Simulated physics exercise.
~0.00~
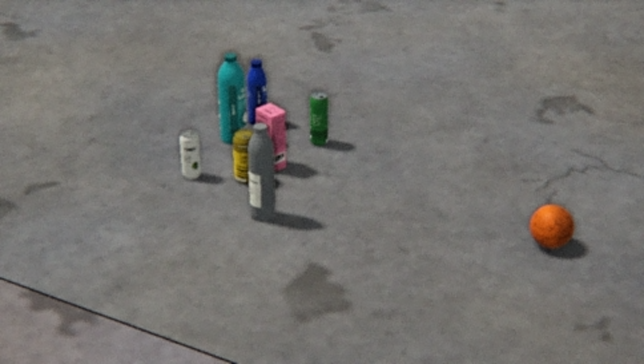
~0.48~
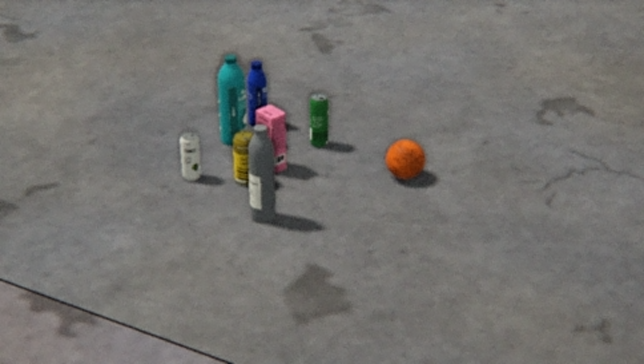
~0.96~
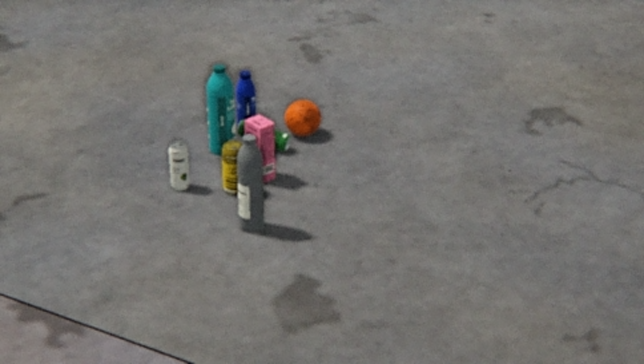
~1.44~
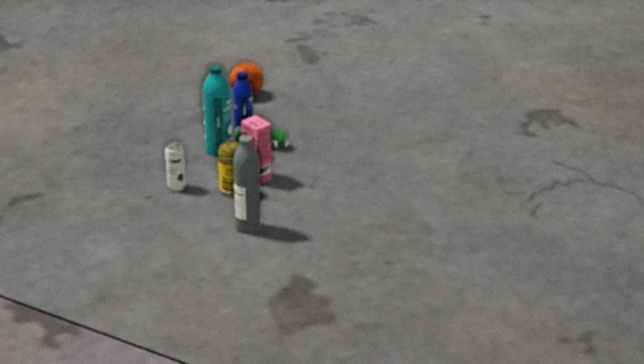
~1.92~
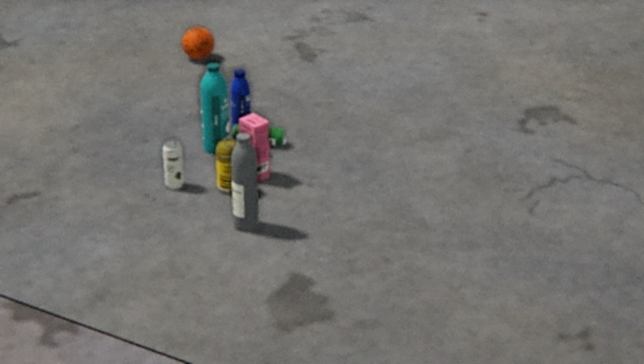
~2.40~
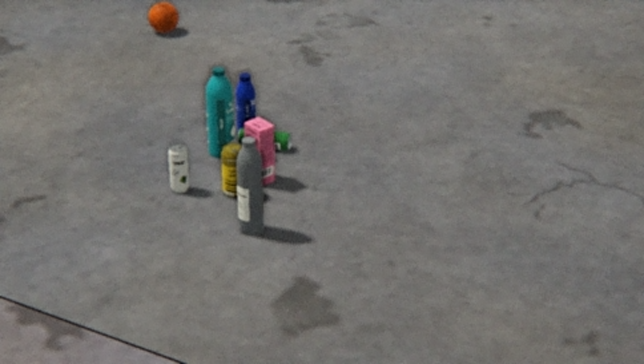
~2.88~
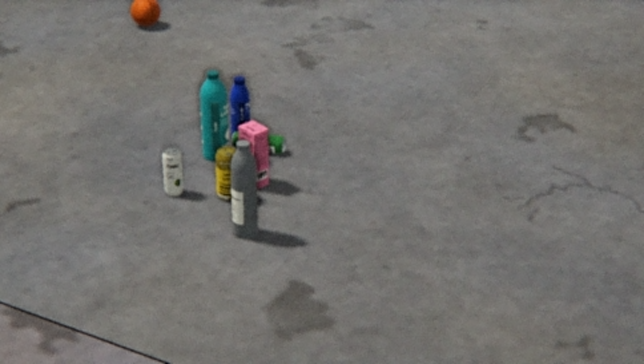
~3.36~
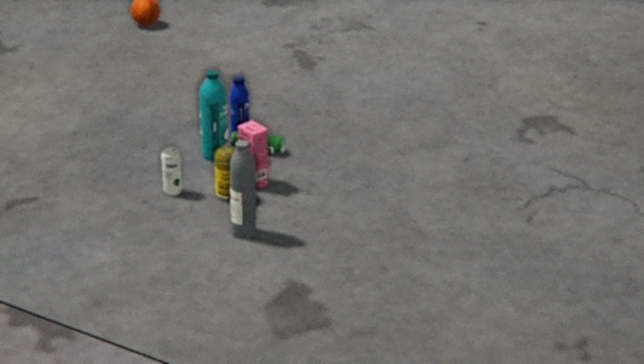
An orange ball rolls in from the right across a stained, cracked grey concrete floor, seen from above at an angle by a slightly swaying camera. Ahead of it, to the left, stand a turquoise bottle, a blue bottle, a pink carton, a yellow can, a grey bottle and a white can, with a green can at their right. The ball reaches the green can, which topples and ends up lying behind the carton. The ball continues behind the bottles towards the upper left, slows and stops near the top edge. The other six objects remain standing.
